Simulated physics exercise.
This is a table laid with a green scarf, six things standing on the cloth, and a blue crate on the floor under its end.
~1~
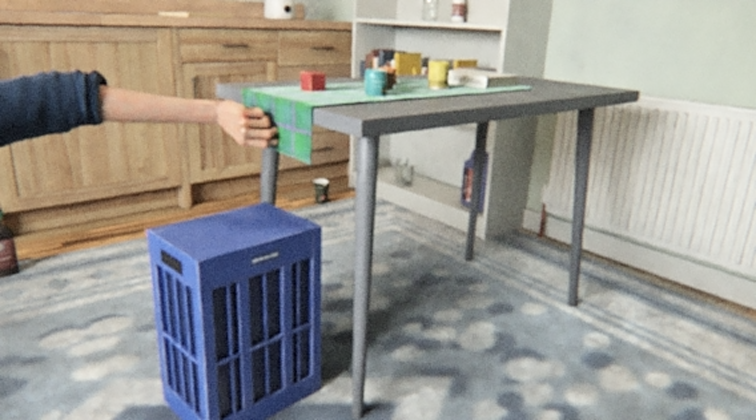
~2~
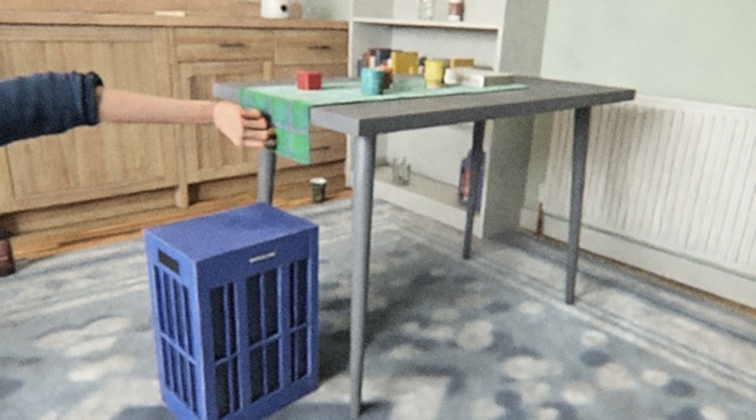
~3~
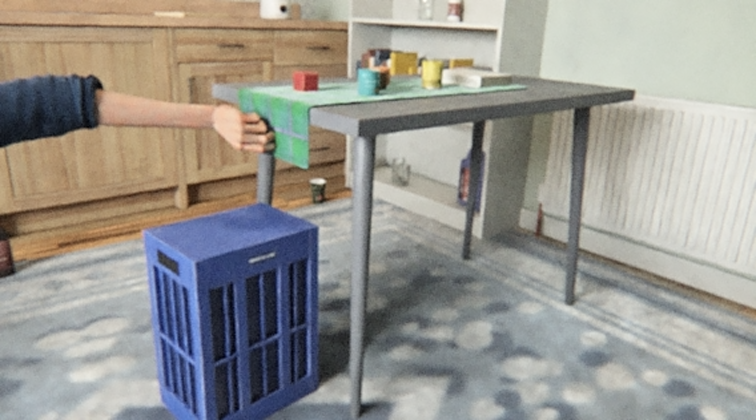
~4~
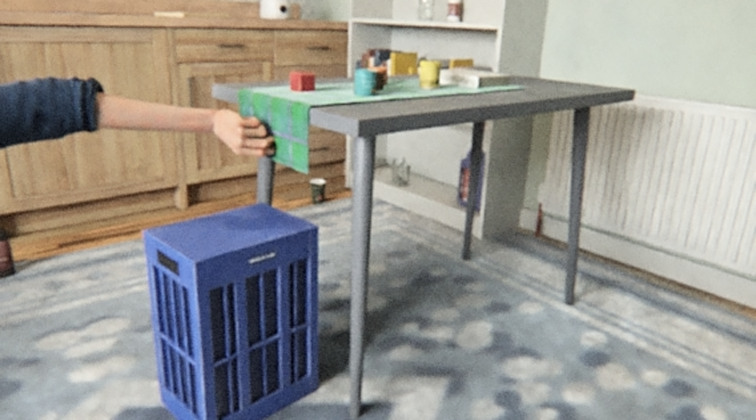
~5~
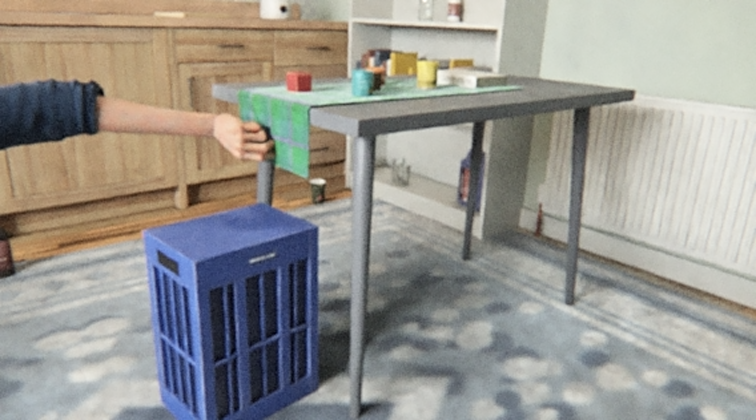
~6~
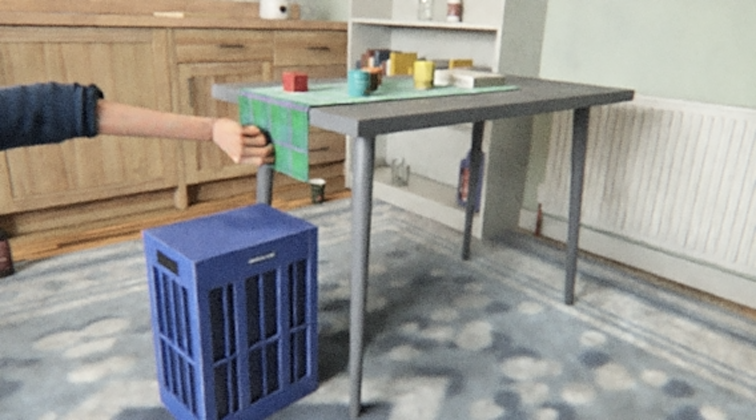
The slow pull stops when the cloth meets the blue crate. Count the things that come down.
The answer is one.
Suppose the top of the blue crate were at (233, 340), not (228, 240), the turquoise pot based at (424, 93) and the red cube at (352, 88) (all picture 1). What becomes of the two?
The turquoise pot drops off, the red cube drops off.
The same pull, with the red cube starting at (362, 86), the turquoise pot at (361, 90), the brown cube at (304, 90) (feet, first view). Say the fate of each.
The red cube keeps its place on top; the turquoise pot keeps its place on top; the brown cube drops off.
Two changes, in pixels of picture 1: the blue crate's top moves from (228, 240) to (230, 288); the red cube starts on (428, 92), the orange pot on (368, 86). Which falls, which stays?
The red cube survives; the orange pot does not fall.
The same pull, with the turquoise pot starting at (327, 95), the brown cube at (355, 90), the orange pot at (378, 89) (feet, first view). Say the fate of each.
The turquoise pot comes down; the brown cube stays on; the orange pot survives.
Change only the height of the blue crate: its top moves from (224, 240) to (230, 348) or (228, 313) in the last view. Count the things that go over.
In that case 4 and 3.
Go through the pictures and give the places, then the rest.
The first frame shows hem (311, 164); red cube (313, 72); turquoise pot (376, 70); brown cube (382, 71); orange pot (388, 68); yellow can (440, 62); top of the crate (228, 240).
The second frame shows hem (310, 164); red cube (309, 72).
The third frame shows hem (308, 169); turquoise pot (369, 70).
The fourth frame shows hem (308, 173); brown cube (373, 71); top of the crate (225, 240).
The fifth frame shows hem (309, 178); orange pot (376, 68).
The sixth frame shows hem (308, 182); red cube (295, 73); turquoise pot (359, 71); brown cube (366, 72); orange pot (373, 68); yellow can (426, 62).
Soon after, hem near (272, 201); all still up.
After that, hem on the crate; red cube gone.
In the end, hem on the crate; red cube gone. Over the edge go one.
